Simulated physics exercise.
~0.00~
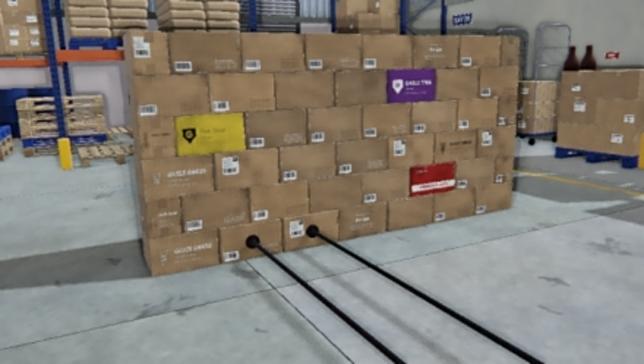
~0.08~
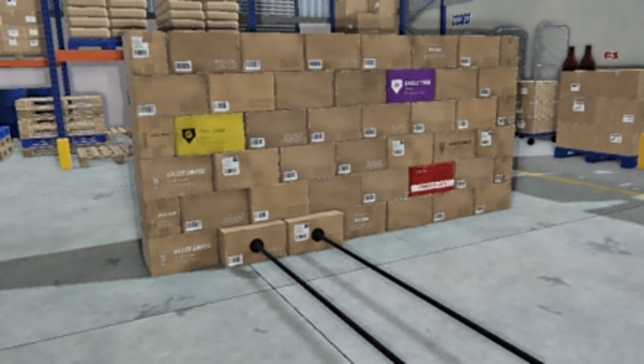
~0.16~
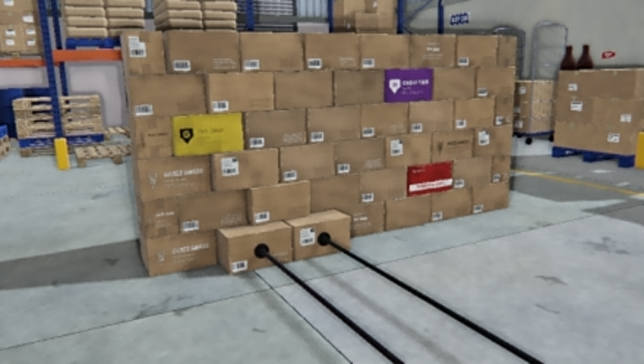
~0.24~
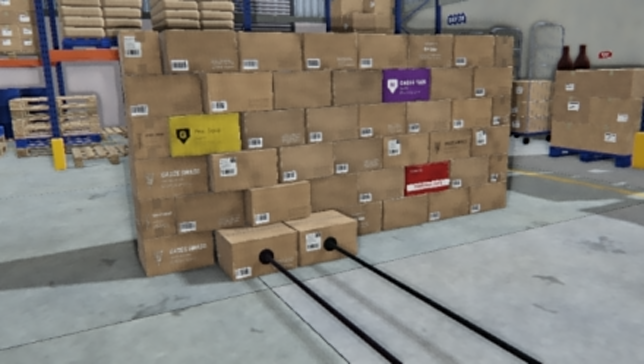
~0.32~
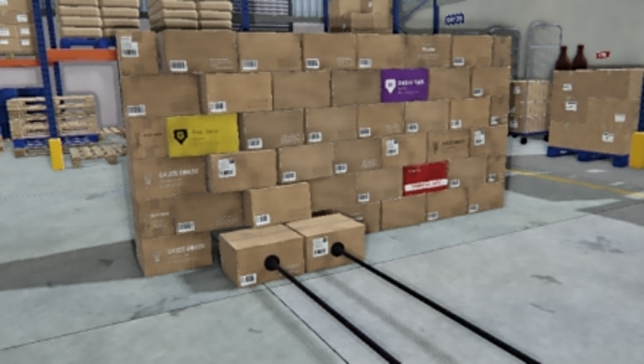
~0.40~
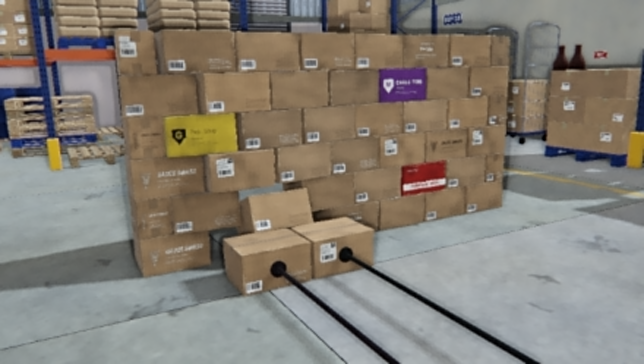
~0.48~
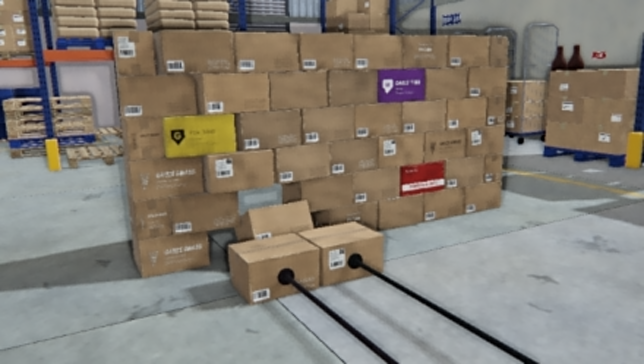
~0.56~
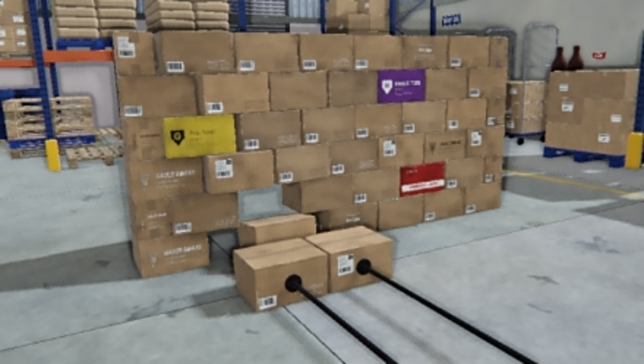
In the video, two black rods draw a pair of cartons out from the bottom row of a stacked carton wall, and a carton above tilts and drops behind them, leaving a gap while the red, yellow and purple cartons stay up.
